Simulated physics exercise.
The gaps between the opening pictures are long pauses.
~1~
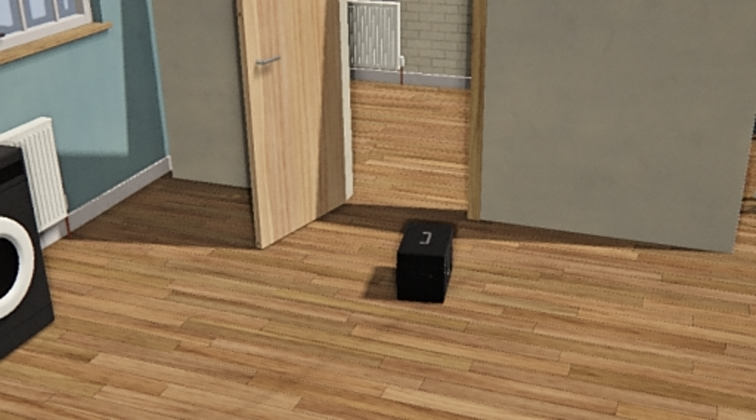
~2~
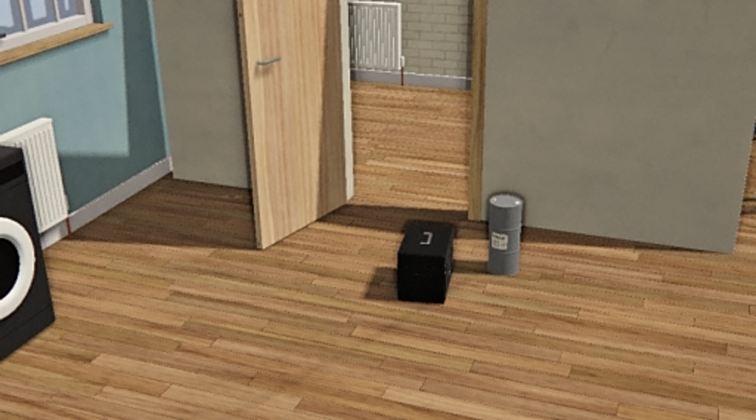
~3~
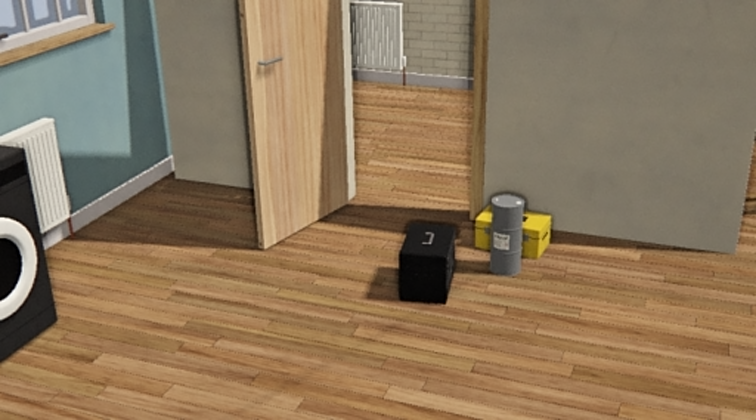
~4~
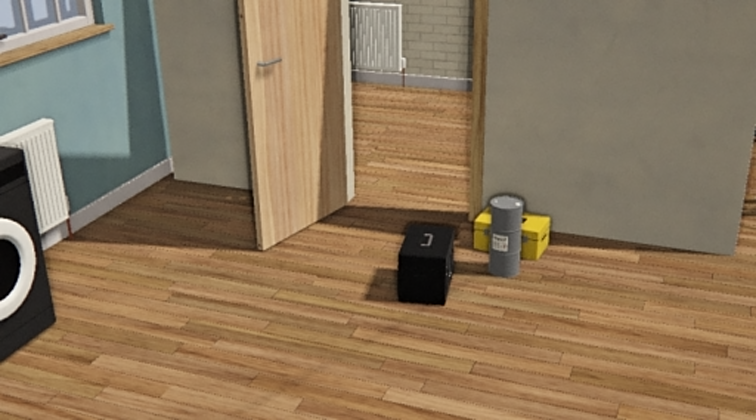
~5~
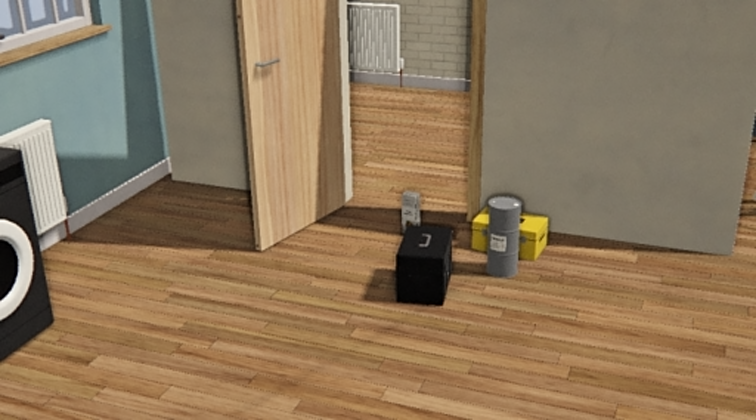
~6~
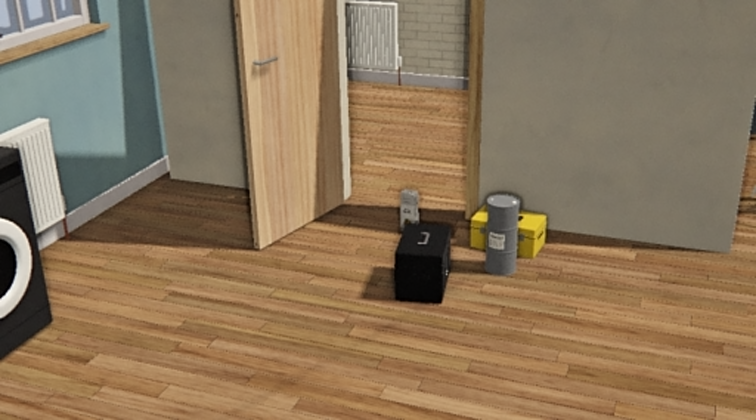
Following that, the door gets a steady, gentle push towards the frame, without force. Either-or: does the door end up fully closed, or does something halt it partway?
The door ends up fully closed.
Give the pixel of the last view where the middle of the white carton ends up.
The object finishes roughly at pixel (454, 195).
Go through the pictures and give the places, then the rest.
In the first frame, door wide open and still; black toolbox (425, 262).
In the second frame, door wide open and still; grey canister (505, 236); black toolbox (426, 263).
In the third frame, door wide open and still; yellow toolbox (513, 231); grey canister (506, 236).
In the fourth frame, door wide open and still; black toolbox (427, 264); yellow toolbox (512, 233).
In the fifth frame, door wide open and still; grey canister (503, 237); black toolbox (425, 264).
In the sixth frame, door wide open and still; white carton (409, 211); yellow toolbox (508, 231).
Then, 0.70 s past the last view, door 66° open.
Then, 1.20 s past the last view, door 22° open; white carton displaced about its own width near (420, 207).
Then, 1.40 s past the last view, door 5° open; white carton displaced well along near (435, 197).
Then, 1.70 s past the last view, door 0° open; white carton rocked 62° from its first pose near (449, 188).
Finally, door 0° open; down or leaning hard on the floor, white carton; the other 3 still in place. Final places as the last picture's camera would see them, white carton near (454, 195).
